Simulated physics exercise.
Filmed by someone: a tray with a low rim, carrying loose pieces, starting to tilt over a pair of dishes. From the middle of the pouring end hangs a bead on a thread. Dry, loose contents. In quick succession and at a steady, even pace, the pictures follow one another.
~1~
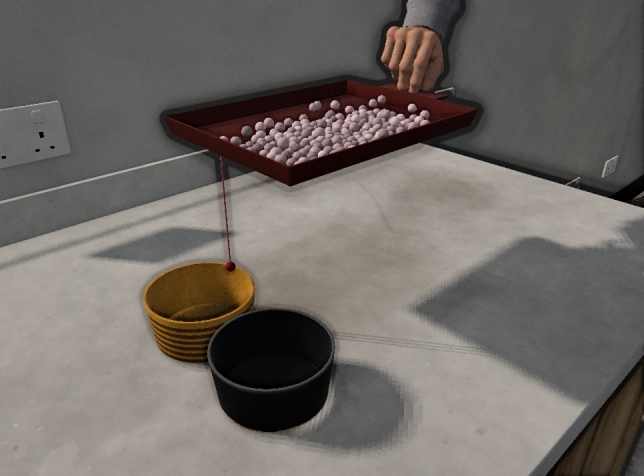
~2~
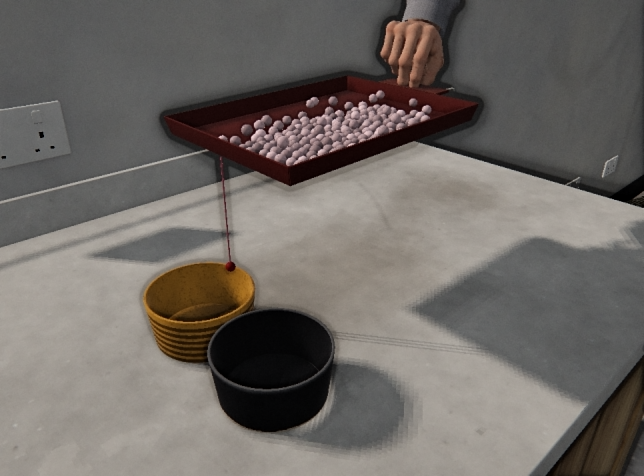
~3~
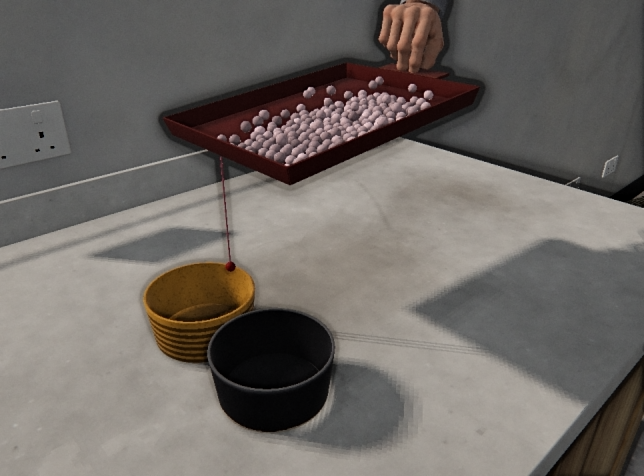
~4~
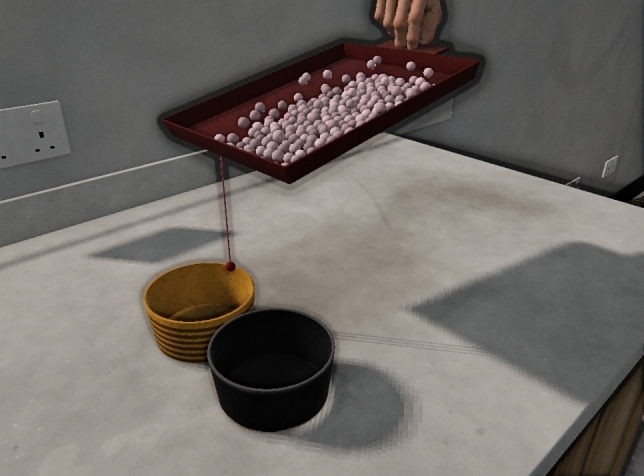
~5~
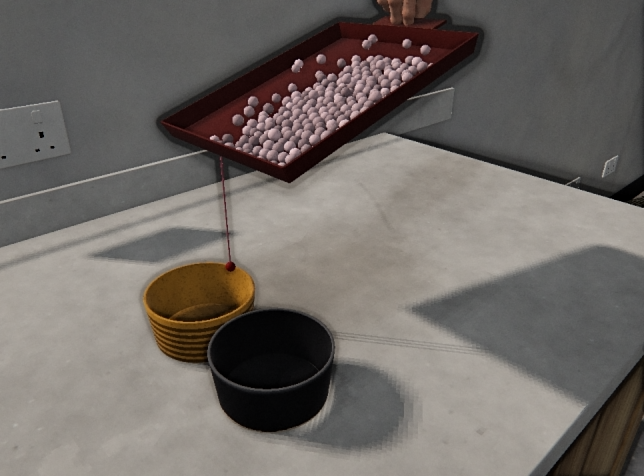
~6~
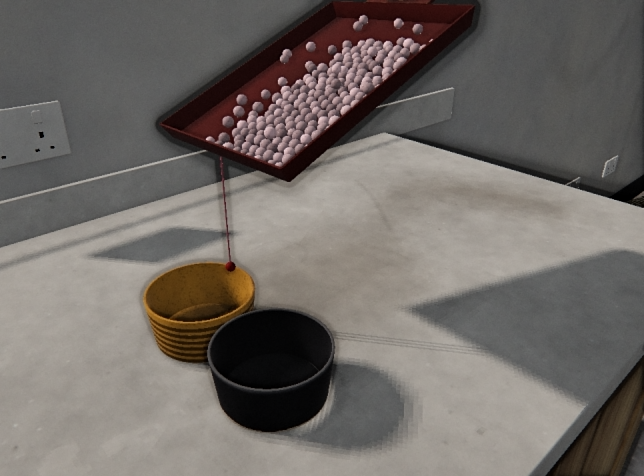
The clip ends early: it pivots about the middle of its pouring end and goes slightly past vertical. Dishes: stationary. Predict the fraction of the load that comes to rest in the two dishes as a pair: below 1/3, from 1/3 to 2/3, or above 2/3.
From 1/3 to 2/3.
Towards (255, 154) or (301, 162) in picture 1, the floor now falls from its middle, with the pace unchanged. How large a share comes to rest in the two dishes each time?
You'd see roughly 70 per cent the first time and 80 per cent the second.
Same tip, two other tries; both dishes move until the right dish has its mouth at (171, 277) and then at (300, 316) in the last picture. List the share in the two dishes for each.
50 and 0 %.
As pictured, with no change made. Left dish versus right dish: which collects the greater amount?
You'll find more in the left of the two at the end.
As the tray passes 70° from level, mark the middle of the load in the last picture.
Somewhere near pixel (211, 145).
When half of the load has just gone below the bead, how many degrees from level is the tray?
That happens at around 95°.
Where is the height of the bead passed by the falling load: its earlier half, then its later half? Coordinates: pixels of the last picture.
About (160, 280), and after that about (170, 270).
Soon, tray tipped steeply; most on the tray; a stray few in the right dish; a stray few in the left dish; a stray few outside both; about a quarter in the air.
A while on, tray tipped past a quarter turn; a stray few on the tray; a small part in the right dish; about a third in the left dish; about half outside both; a small part in the air.
Towards the end, tray tipped past a quarter turn; a small part in the right dish; about a third in the left dish; about two thirds outside both.
Finally, tray tipped past a quarter turn; a small part in the right dish; about a third in the left dish; about two thirds outside both.
